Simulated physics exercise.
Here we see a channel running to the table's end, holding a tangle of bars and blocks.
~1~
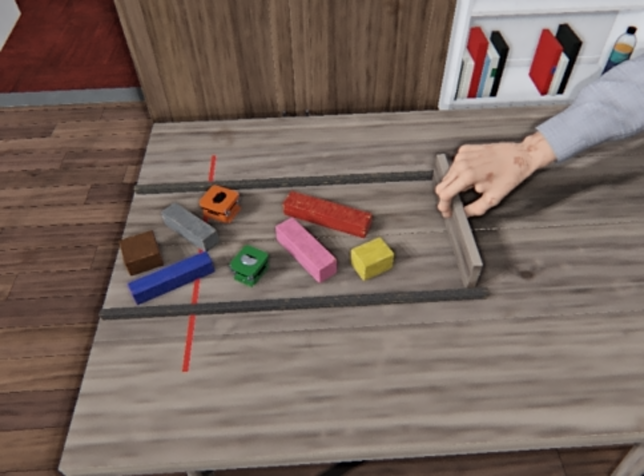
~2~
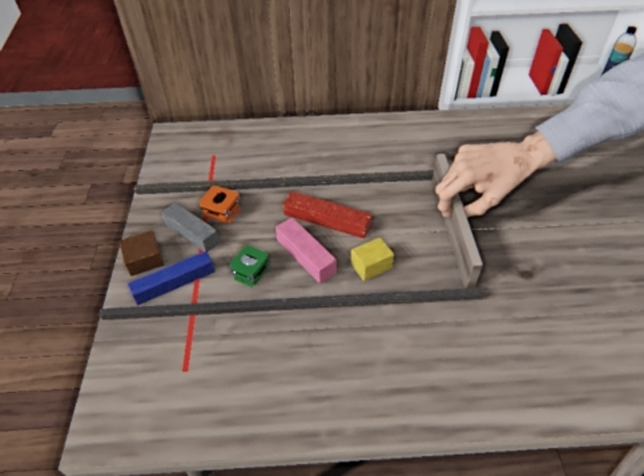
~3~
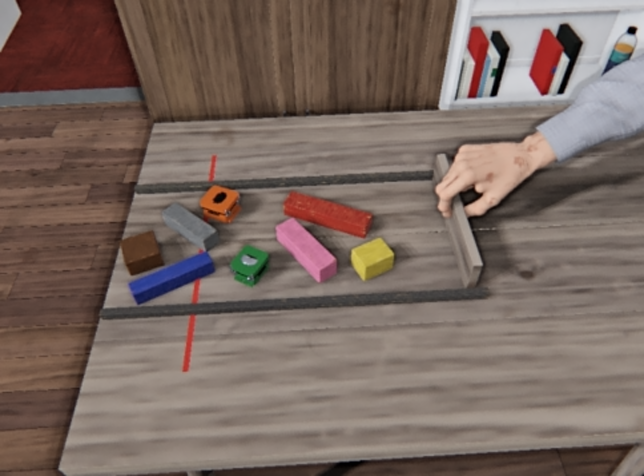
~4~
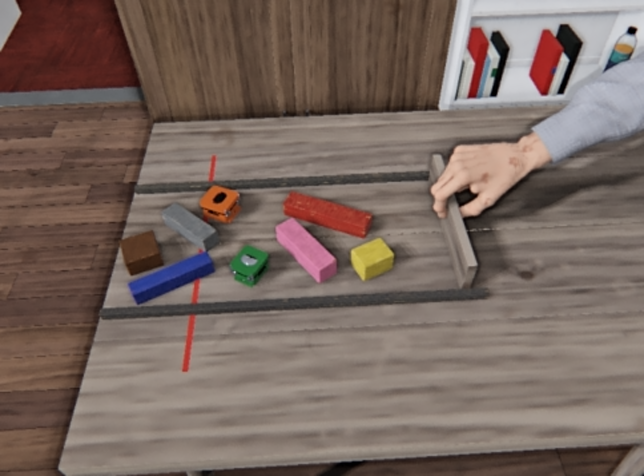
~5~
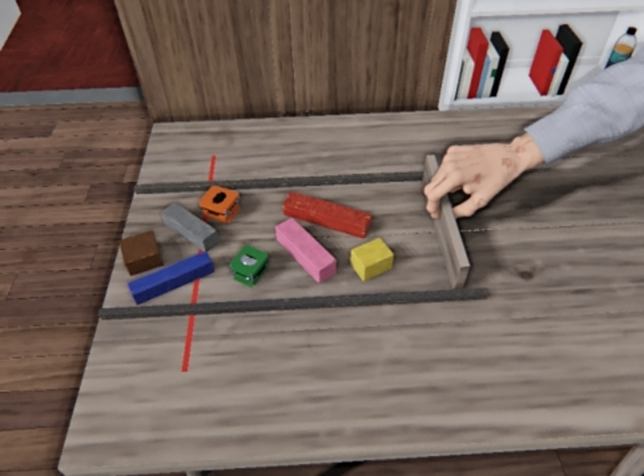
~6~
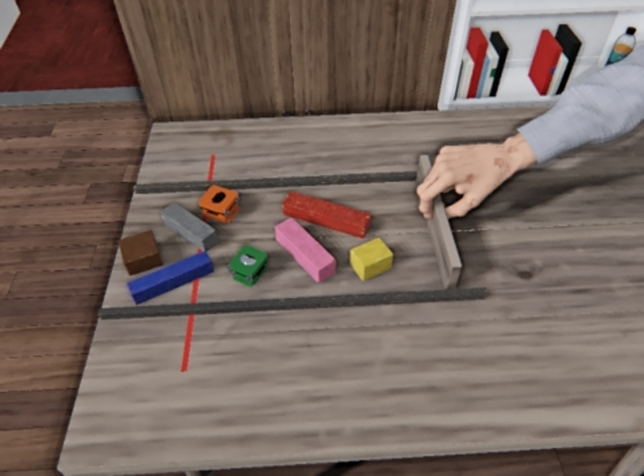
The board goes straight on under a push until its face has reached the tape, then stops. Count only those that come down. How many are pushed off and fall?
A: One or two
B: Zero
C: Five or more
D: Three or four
A.
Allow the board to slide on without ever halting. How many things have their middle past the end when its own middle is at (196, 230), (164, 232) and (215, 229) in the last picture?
Per position: 2 / 4 / 1.
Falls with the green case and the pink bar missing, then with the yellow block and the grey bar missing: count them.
The first try gives 0, the second gives 0.
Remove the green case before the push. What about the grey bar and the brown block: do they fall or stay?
As for the grey bar, it is left in place; as for the brown block, it topples off.
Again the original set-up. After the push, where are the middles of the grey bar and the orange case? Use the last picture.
The grey bar comes to rest at (134, 227), and the orange case comes to rest at (163, 211).
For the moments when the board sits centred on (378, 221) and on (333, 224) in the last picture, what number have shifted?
So 1, and at the other place 3.
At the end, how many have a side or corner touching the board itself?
In total, 2.
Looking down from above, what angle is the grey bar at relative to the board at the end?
Roughly 10 degrees.
Soon after, none off yet; brown block at rest near (141, 252); blue bar at rest near (172, 277); grey bar at rest near (189, 227).
After that, none off yet; brown block displaced a little near (134, 247); blue bar displaced about its own width near (108, 288); grey bar displaced a little near (164, 226).
In the end, the number that fall off is one or two; gone, blue bar and brown block.
